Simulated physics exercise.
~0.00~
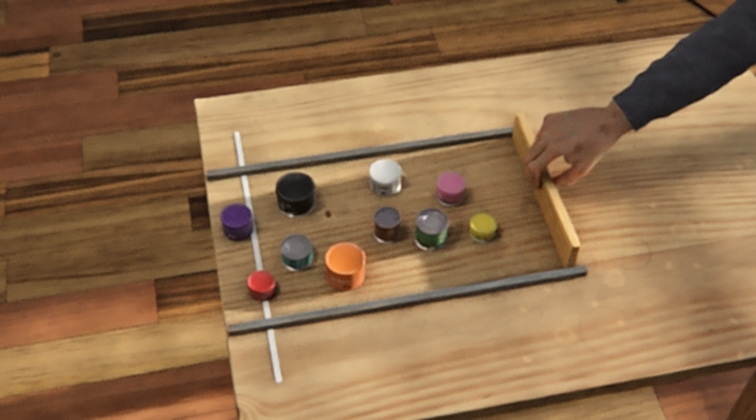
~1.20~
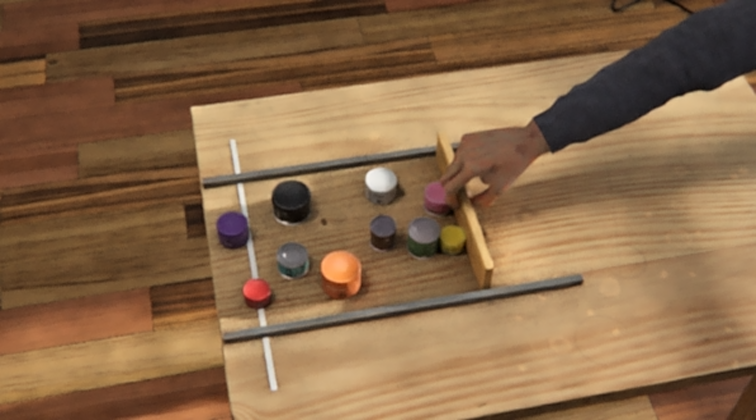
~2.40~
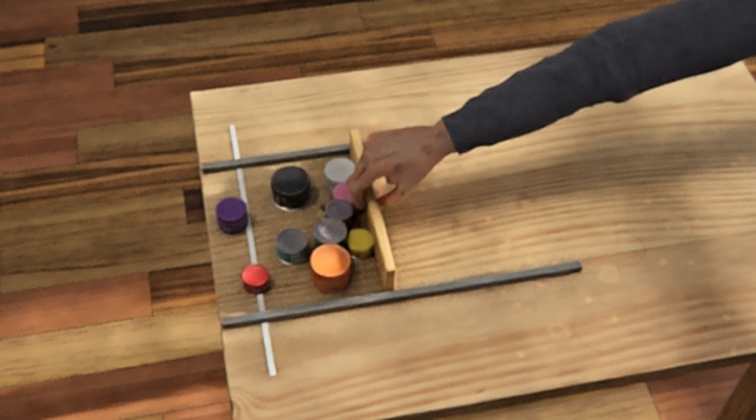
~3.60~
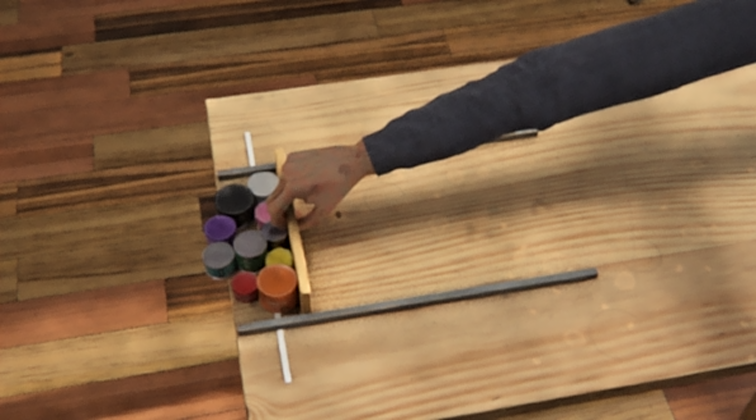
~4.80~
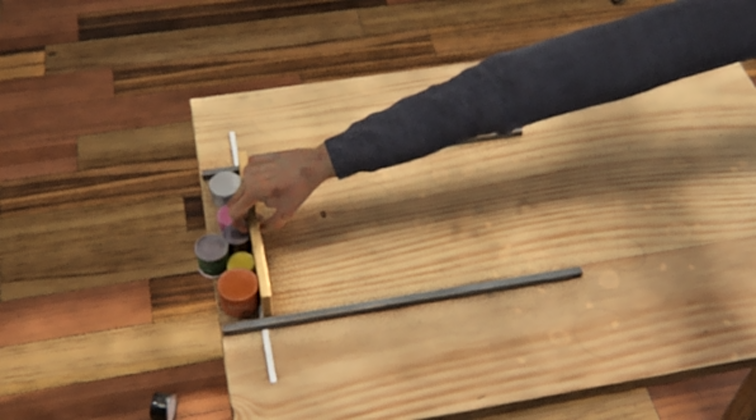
A hand swept a wooden board leftward across a table between two dark rails, bunching up a scatter of small colorful pots and pushing them toward the edge, until the black, purple, red and turquoise ones had gone over and the board stopped by the white strip.
